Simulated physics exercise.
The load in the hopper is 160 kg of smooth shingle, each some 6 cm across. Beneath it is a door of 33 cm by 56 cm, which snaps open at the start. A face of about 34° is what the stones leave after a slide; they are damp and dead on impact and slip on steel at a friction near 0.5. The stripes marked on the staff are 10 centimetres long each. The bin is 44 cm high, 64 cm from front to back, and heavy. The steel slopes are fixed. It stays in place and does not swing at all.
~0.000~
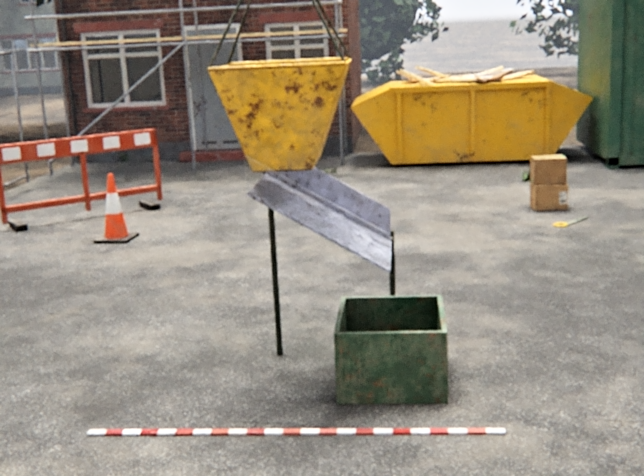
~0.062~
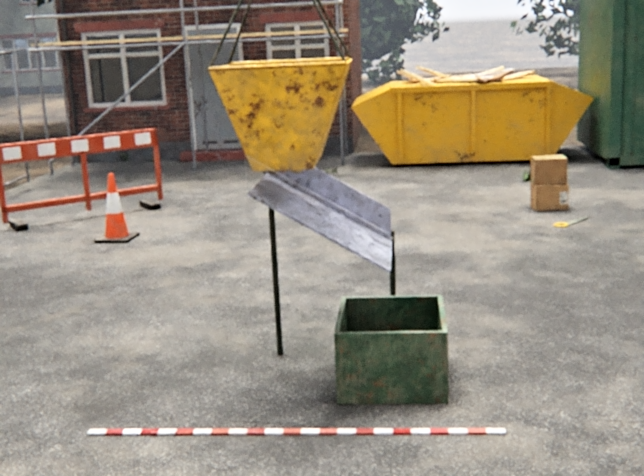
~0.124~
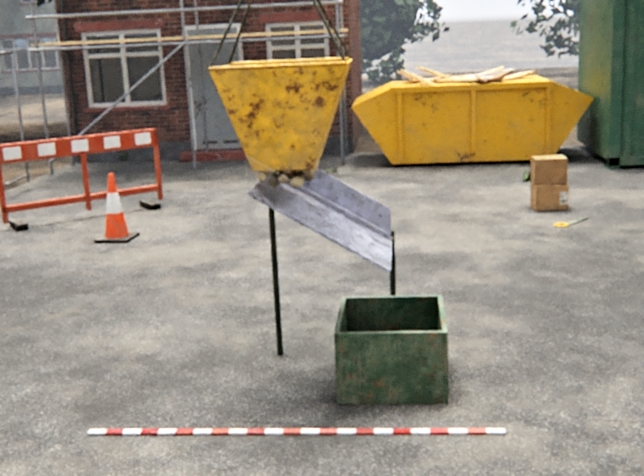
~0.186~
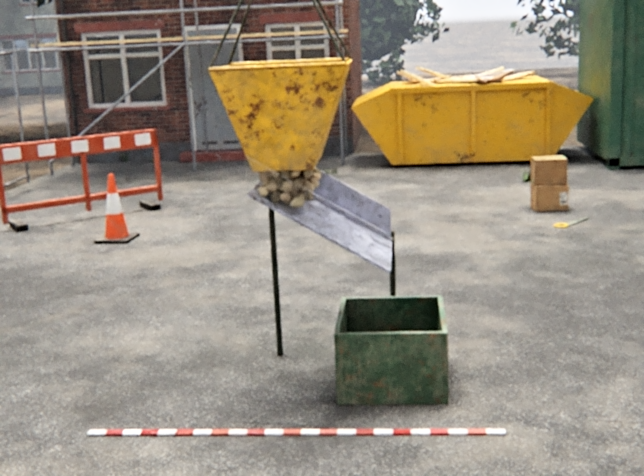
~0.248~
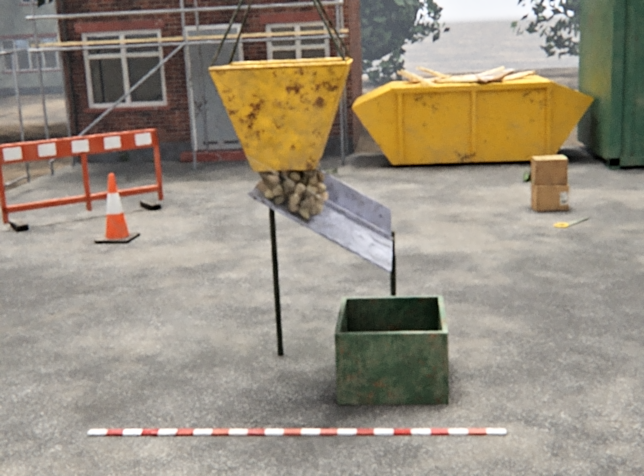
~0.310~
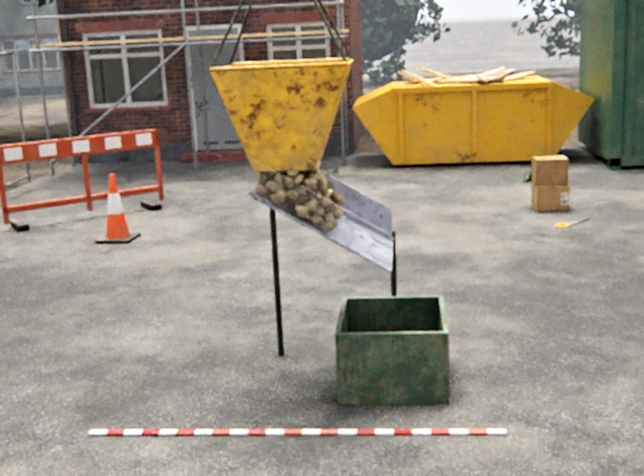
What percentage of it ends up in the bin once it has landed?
About 14 per cent.
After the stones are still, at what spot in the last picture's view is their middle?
I'd point to close to (518, 375) in the last picture.
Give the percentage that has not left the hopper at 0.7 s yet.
Roughly 25 percent is held.
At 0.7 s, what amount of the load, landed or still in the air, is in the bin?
Roughly 10 percent.
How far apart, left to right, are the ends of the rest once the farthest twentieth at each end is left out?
Roughly 150 cm.
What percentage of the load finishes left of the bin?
Around 0 in a hundred of the load.
After 0.7 s, 23 % in the hopper, 59 % on the steel, 1 % falling or lying left of the bin, 12 % falling or lying in the bin, 5 % falling or lying beside or right of the bin; the stones farthest right are at (480, 330).
After 1.1 s, 0 % in the hopper, 49 % on the steel, 18 % falling or lying in the bin, 33 % falling or lying beside or right of the bin; the stones farthest right are at (588, 372).
After 1.7 s, 0 % in the hopper, 3 % on the steel, 24 % falling or lying in the bin, 73 % falling or lying beside or right of the bin.
After 2.6 s, 0 % in the hopper, 14 % falling or lying in the bin, 86 % falling or lying beside or right of the bin.
After 4.5 s, 0 % in the hopper, 14 % in the bin, 86 % beside or right of the bin.
